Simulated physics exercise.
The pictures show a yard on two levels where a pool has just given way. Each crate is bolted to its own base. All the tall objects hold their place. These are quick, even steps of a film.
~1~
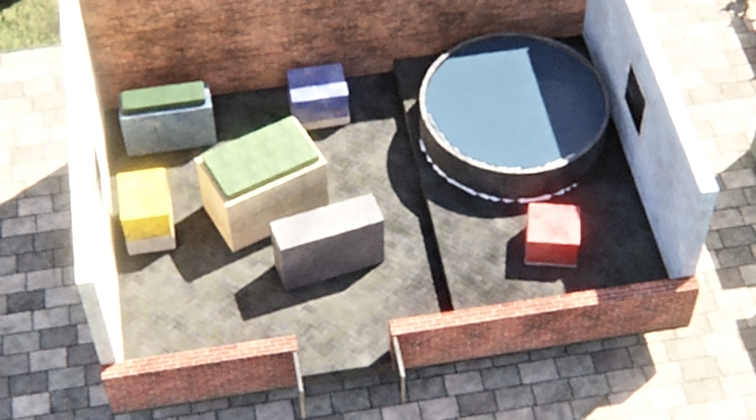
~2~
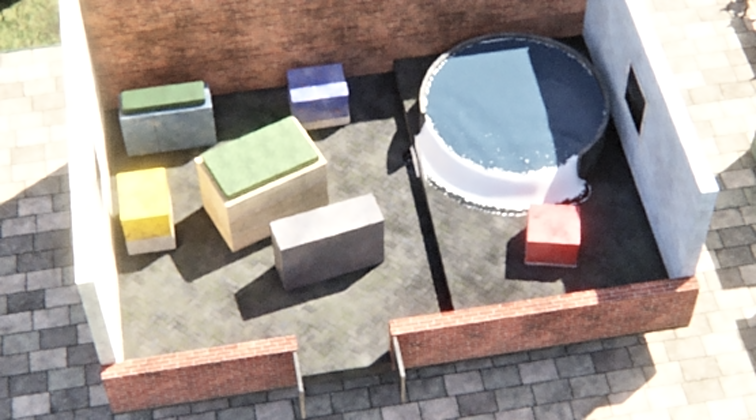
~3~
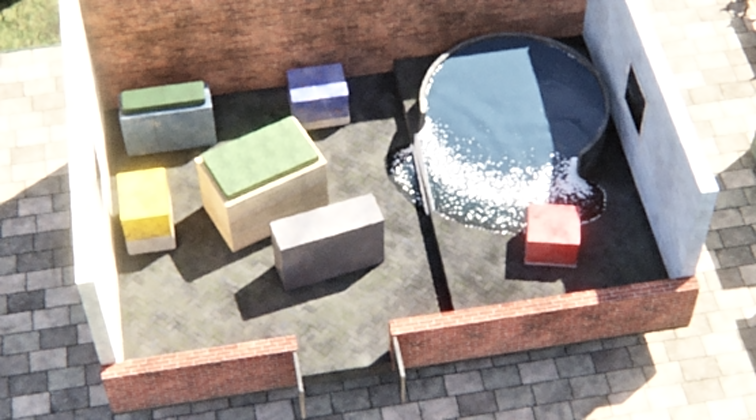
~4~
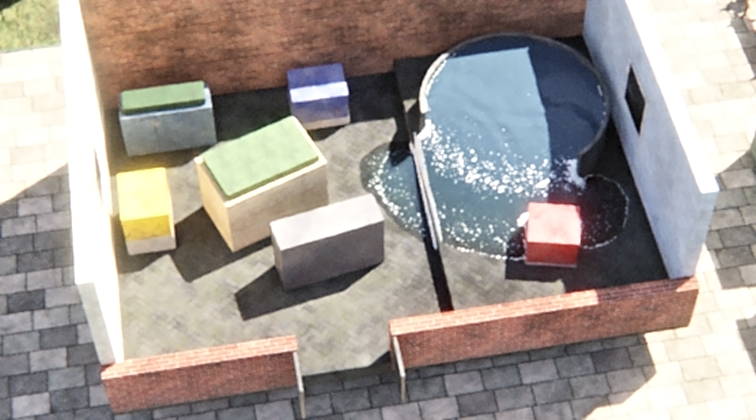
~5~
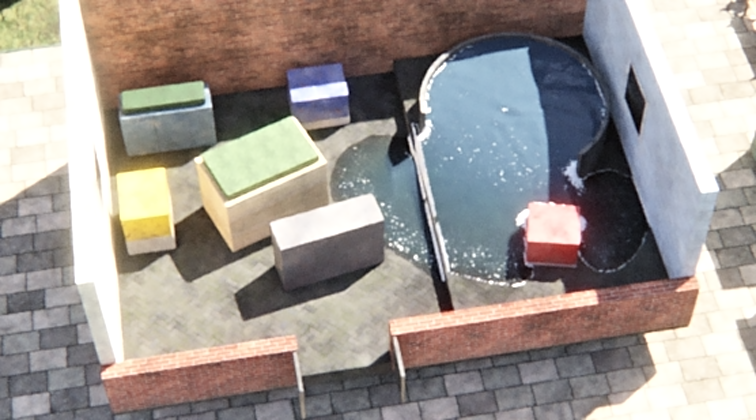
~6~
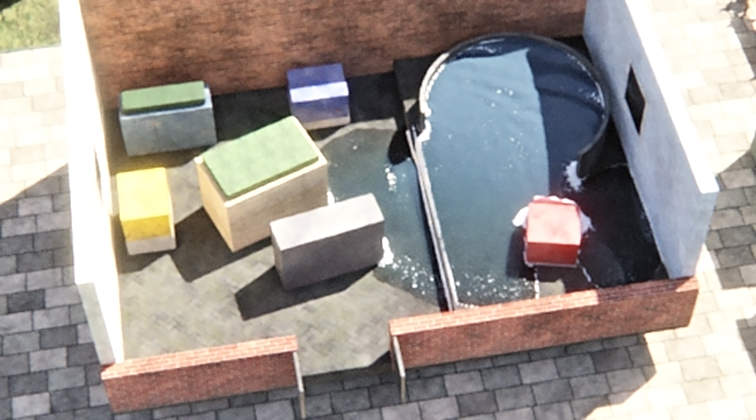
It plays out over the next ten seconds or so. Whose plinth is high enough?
One by one: The yellow crate stays dry; the red crate gets wet; the blue crate stays dry.
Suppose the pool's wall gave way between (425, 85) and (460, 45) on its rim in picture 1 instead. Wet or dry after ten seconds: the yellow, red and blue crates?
One by one: The yellow one keeps dry; the red one keeps dry; the blue one is wetted.
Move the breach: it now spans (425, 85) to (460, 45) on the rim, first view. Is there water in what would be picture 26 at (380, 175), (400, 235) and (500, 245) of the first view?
One after the other: Under water, under water, no water.
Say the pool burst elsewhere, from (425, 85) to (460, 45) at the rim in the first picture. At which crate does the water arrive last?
I say the red one.
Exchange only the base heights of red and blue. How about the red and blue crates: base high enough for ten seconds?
In short: The red one is soaked; the blue one ends up wet.
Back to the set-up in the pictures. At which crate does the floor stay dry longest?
It is the crate marked yellow.
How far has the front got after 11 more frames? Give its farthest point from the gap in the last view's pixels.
Near (122, 338).
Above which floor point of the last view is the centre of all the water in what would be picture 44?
Around (355, 244).
A moment on, water covers 45 % of the floor; the yellow crate not reached, the red crate water round its plinth, the blue crate water round its plinth.
Next, water covers 60 % of the floor; the yellow crate water round its plinth, the red crate water round its plinth, the blue crate water round its plinth.
Then, water covers 75 % of the floor; the yellow crate water round its plinth, the red crate water round its plinth, the blue crate water round its plinth.
Later, water covers 95 % of the floor; the yellow crate water round its plinth, the red crate water round its plinth, the blue crate water round its plinth.
In the end, water covers 100 % of the floor; the yellow crate stayed above the water, the red crate was topped, the blue crate stayed above the water.
